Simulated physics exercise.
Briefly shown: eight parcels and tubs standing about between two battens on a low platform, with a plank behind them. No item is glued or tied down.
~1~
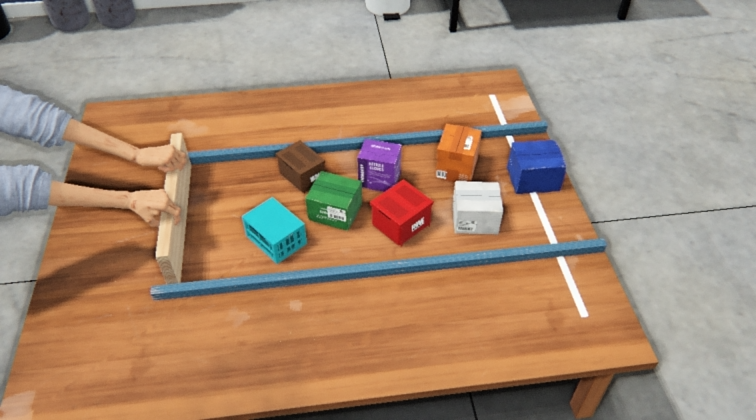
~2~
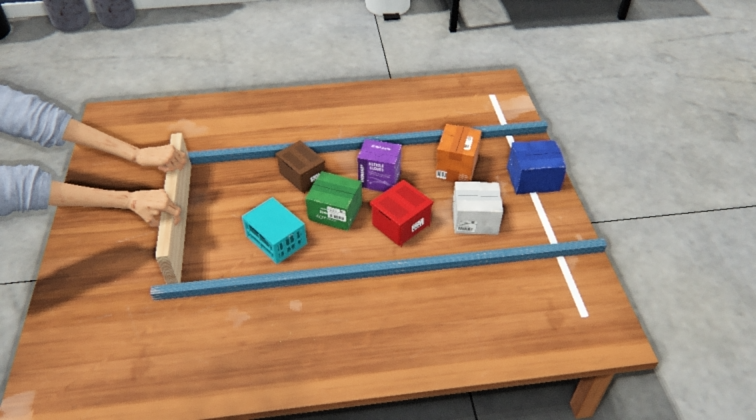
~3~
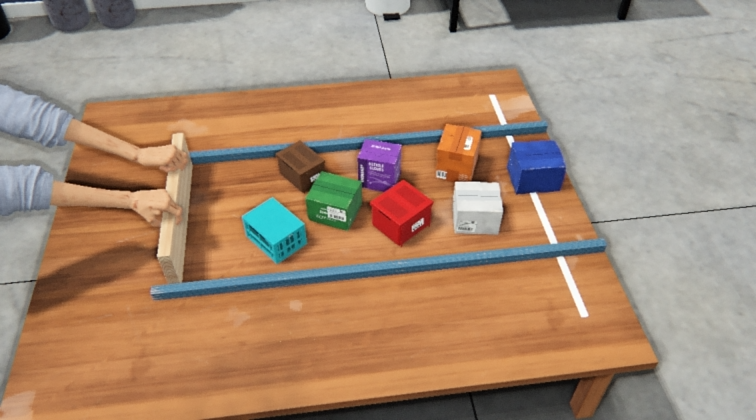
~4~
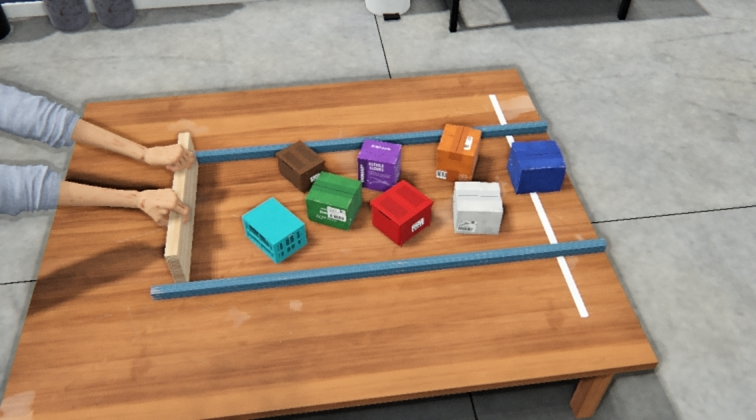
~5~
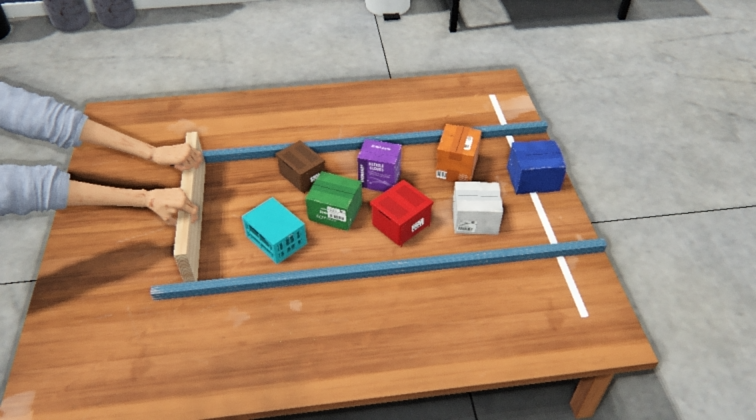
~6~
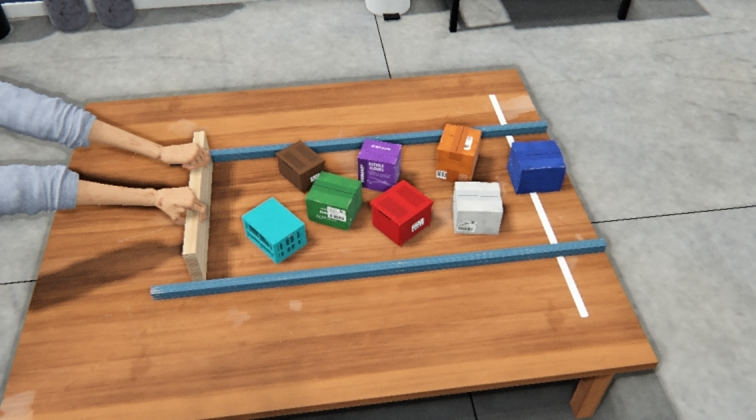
On a low wooden platform, two hands slide a plank slightly right behind eight still containers.
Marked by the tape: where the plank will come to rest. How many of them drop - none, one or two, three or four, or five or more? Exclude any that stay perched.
The drop will claim five or more of them.
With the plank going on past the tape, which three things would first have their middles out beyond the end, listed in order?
I'd say the blue parcel leads, followed by the white parcel, then the orange parcel.
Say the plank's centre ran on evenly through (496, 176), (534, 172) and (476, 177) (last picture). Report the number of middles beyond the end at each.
3, 5, 1.
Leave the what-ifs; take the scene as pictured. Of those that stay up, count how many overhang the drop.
I get 2.
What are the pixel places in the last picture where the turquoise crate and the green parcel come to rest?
In the last picture the turquoise crate sits around (579, 214) and the green parcel around (562, 173).
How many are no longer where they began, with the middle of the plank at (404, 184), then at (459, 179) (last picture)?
Counting first: 7, next 8.
A little later, none off yet; blue parcel at rest near (536, 167); white parcel at rest near (477, 208); orange parcel at rest near (458, 154).
When it is over, the number that fall off is five or more; down, purple box, red tote, orange parcel, white parcel and blue parcel.
